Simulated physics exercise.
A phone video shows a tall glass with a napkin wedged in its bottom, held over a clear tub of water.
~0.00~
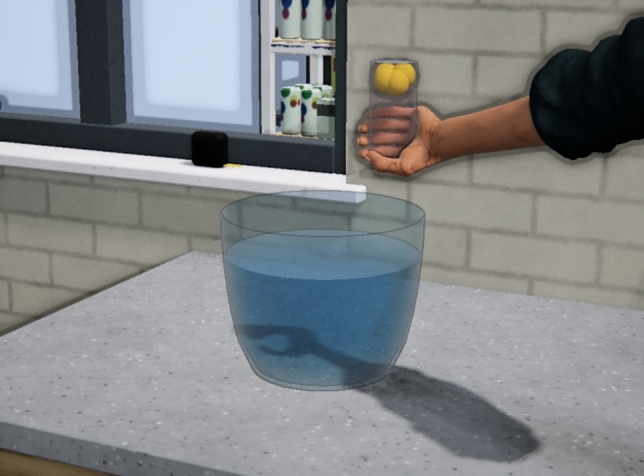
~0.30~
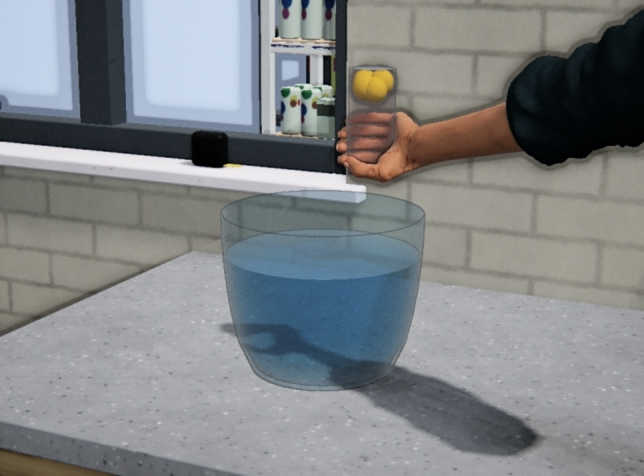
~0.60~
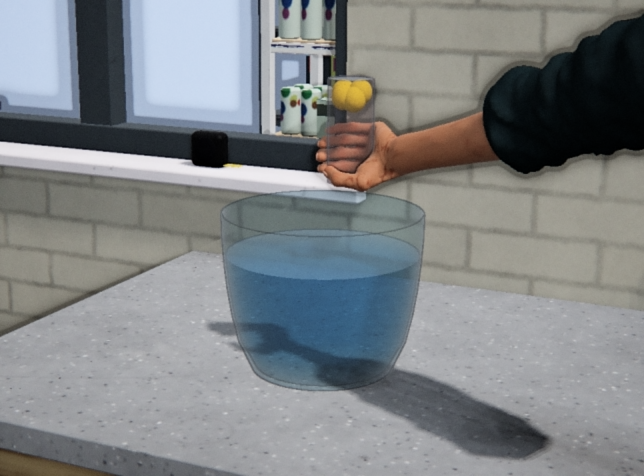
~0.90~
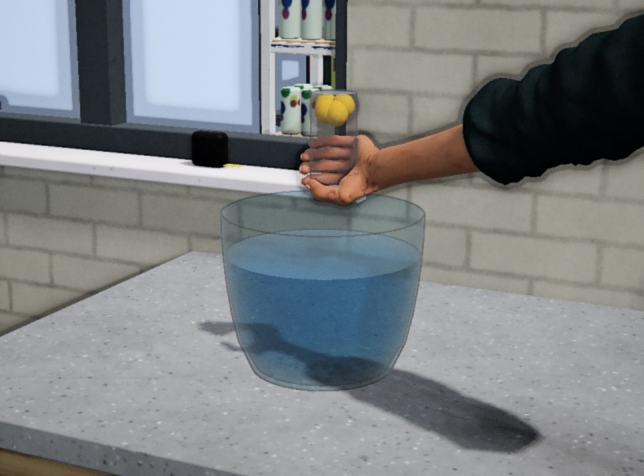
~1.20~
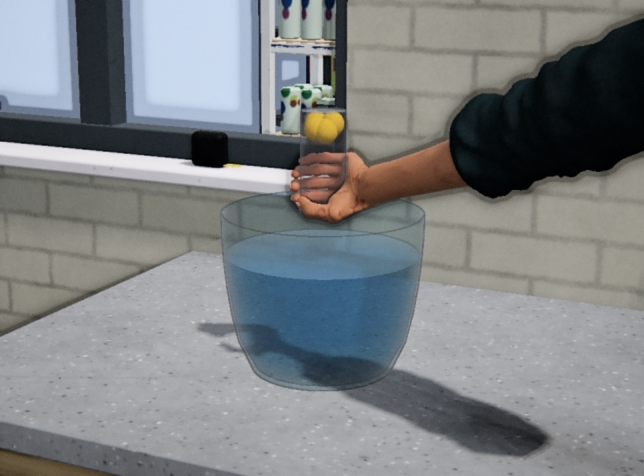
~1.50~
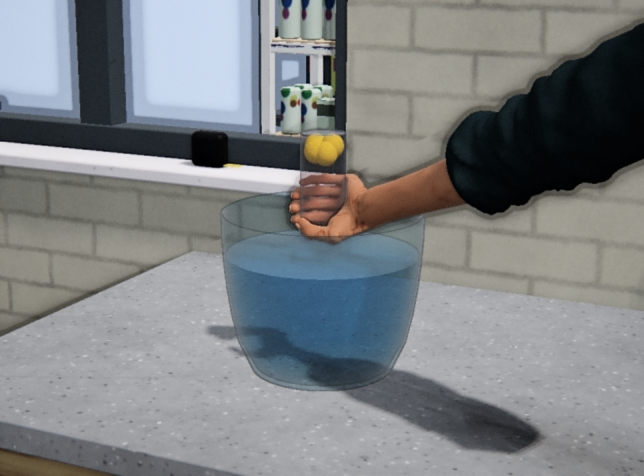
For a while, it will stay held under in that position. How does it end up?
Pretty sure it will remain safe and sound.
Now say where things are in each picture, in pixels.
Tall glass (393, 118) mouth down; above the clear tub, in the first frame.
Tall glass (372, 124) mouth down; napkin (372, 83); coming down, in the second frame.
Tall glass (351, 133) mouth down; lower, in the third frame.
Tall glass (333, 147) mouth down; napkin (334, 107); lower still, in the fourth frame.
Tall glass (323, 164) mouth down; close to the surface, in the fifth frame.
Tall glass (323, 186) mouth down; napkin (323, 147); just over the surface, in the sixth frame.
After 2.0 s, the tall glass enters the water.
After 2.6 s, air is trapped inside and holds the level down.
After 4.0 s, the tall glass is under, still full of air, and the napkin is dry.
